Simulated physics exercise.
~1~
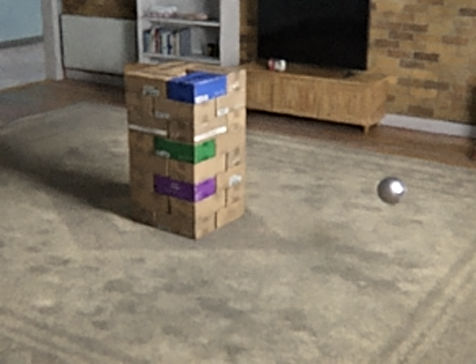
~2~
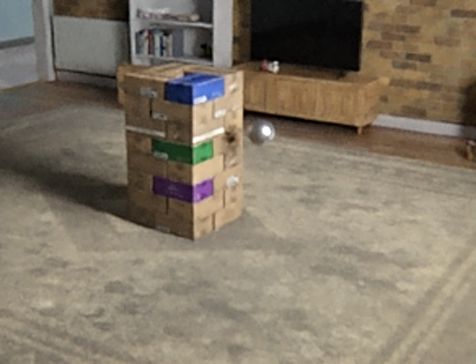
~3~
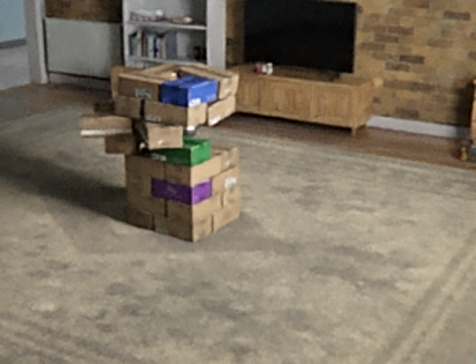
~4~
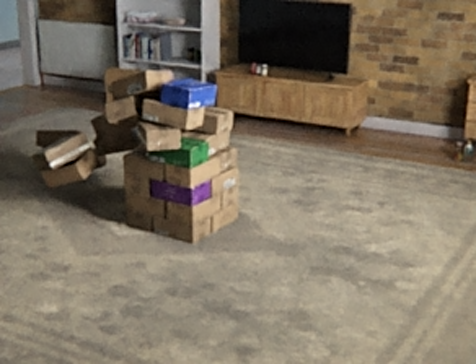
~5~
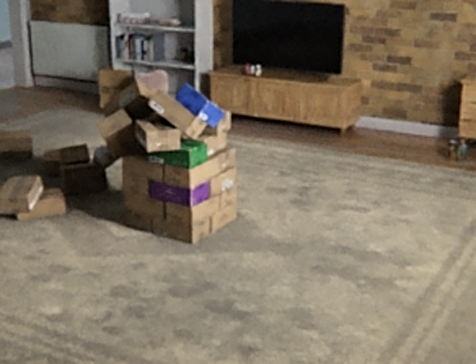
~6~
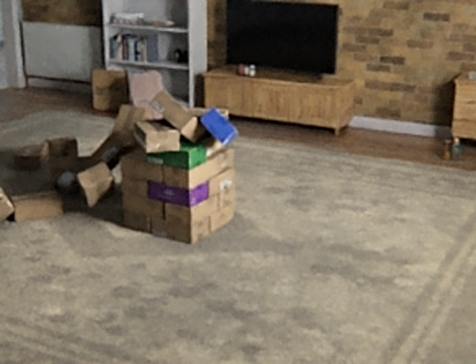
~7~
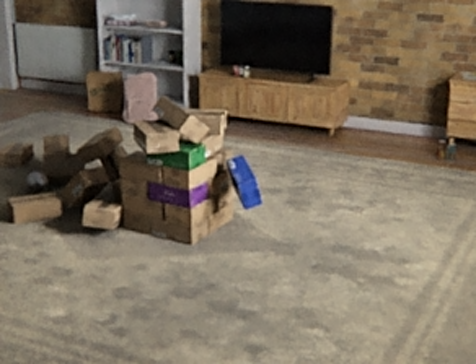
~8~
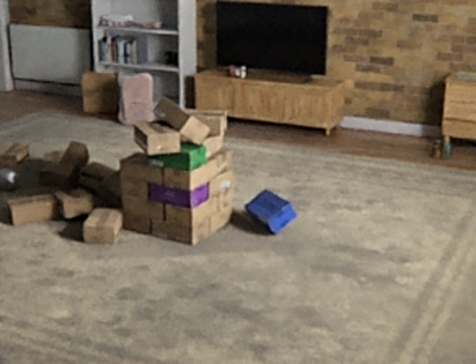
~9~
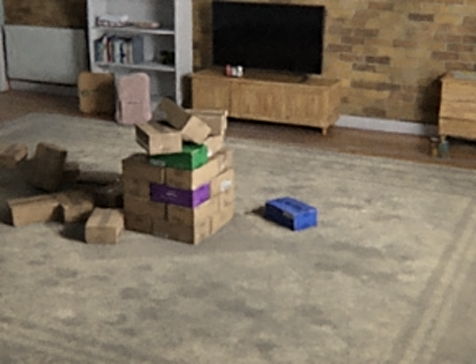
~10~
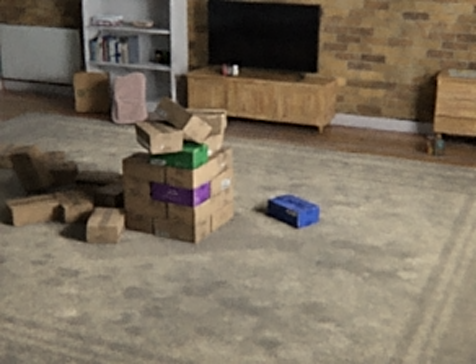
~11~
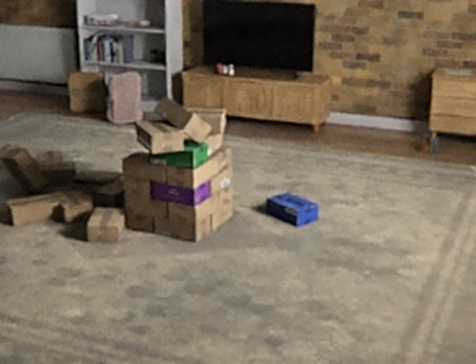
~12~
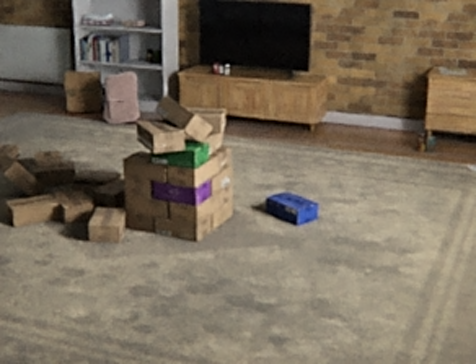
The video shows a steel ball flying into a tower of cardboard boxes on a carpet, knocking many upper boxes to the left, while a blue box tumbles off to the right and lands upside down, leaving the green and purple boxes in the standing lower part.
